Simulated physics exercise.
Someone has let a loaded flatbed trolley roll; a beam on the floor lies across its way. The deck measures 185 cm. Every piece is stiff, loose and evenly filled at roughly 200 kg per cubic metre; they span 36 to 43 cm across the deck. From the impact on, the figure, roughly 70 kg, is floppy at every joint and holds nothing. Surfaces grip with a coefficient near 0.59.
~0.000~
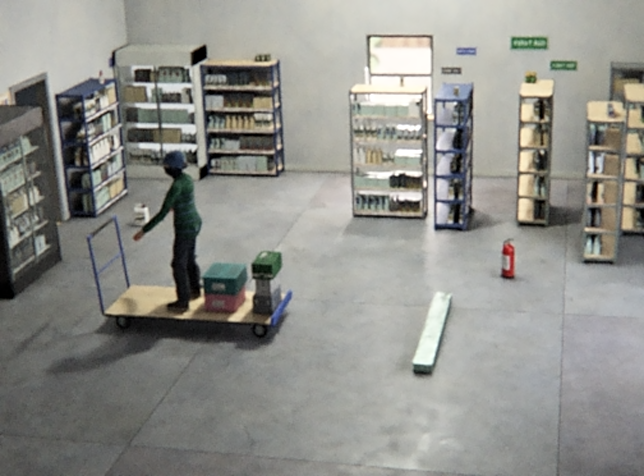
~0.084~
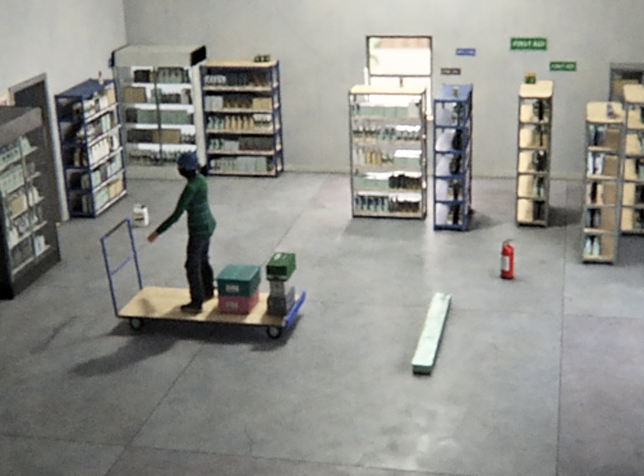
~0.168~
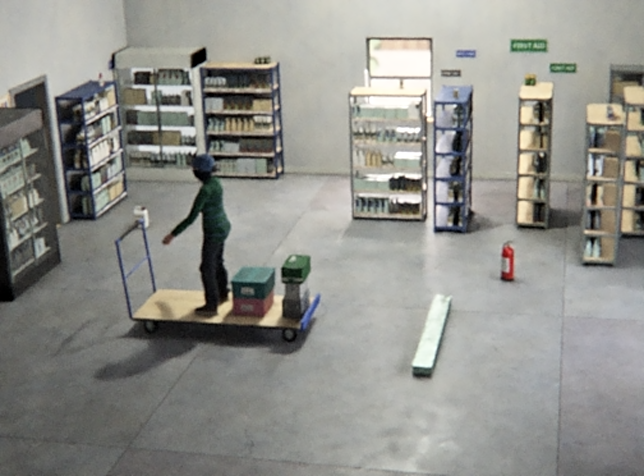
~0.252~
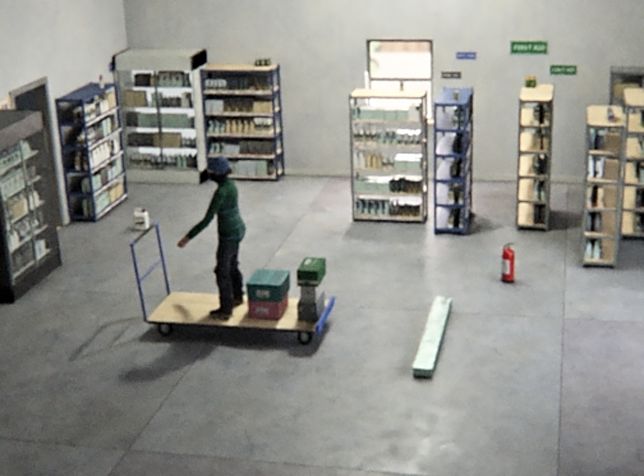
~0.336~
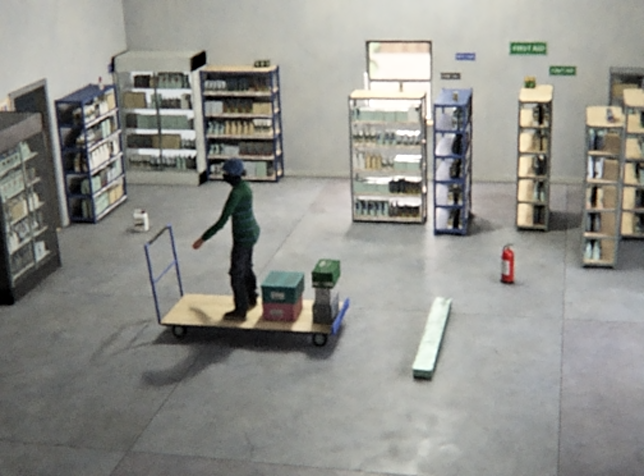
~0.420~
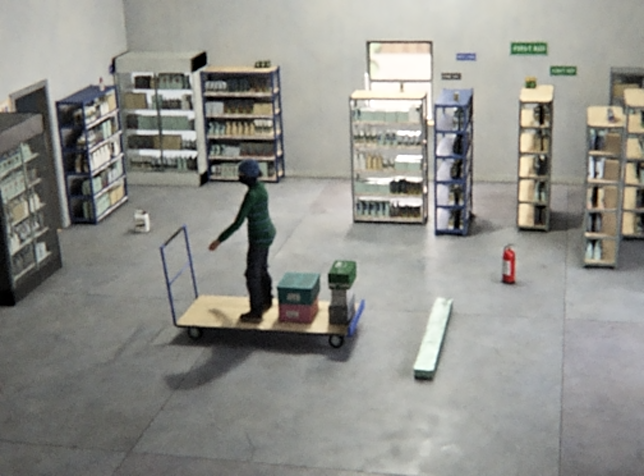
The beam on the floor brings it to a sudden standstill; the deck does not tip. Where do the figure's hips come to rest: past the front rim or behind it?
The figure's hips go over the front rim.
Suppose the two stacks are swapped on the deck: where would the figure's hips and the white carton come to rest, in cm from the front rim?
Then hips 40 past, white 20 behind.
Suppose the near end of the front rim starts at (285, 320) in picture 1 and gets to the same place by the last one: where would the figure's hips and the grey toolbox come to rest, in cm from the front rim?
In that case hips 40 behind, grey 10 behind.
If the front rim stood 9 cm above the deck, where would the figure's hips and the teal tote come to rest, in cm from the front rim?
In that case hips 10 behind, teal 30 behind.
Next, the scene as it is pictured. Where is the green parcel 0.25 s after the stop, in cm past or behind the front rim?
About 30 cm past the rim.
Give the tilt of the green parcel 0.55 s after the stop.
Roughly 160° from upright.
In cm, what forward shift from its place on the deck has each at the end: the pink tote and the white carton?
About: Pink 20, white 50.
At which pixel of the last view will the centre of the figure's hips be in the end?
Near (447, 318).
After 0.84 s the deck stops.
After 1.09 s the figure's hips are 46 cm behind the rim, near (390, 257) in the last picture's view.
After 1.39 s the figure's hips are 13 cm behind the rim, near (422, 274) in the last picture's view.
After 1.84 s the figure's hips are 11 cm behind the rim, near (424, 275) in the last picture's view.
At the end, 3.7 s, past the rim, teal tote, green parcel, white carton and the figure's hips; behind it, grey toolbox and pink tote.
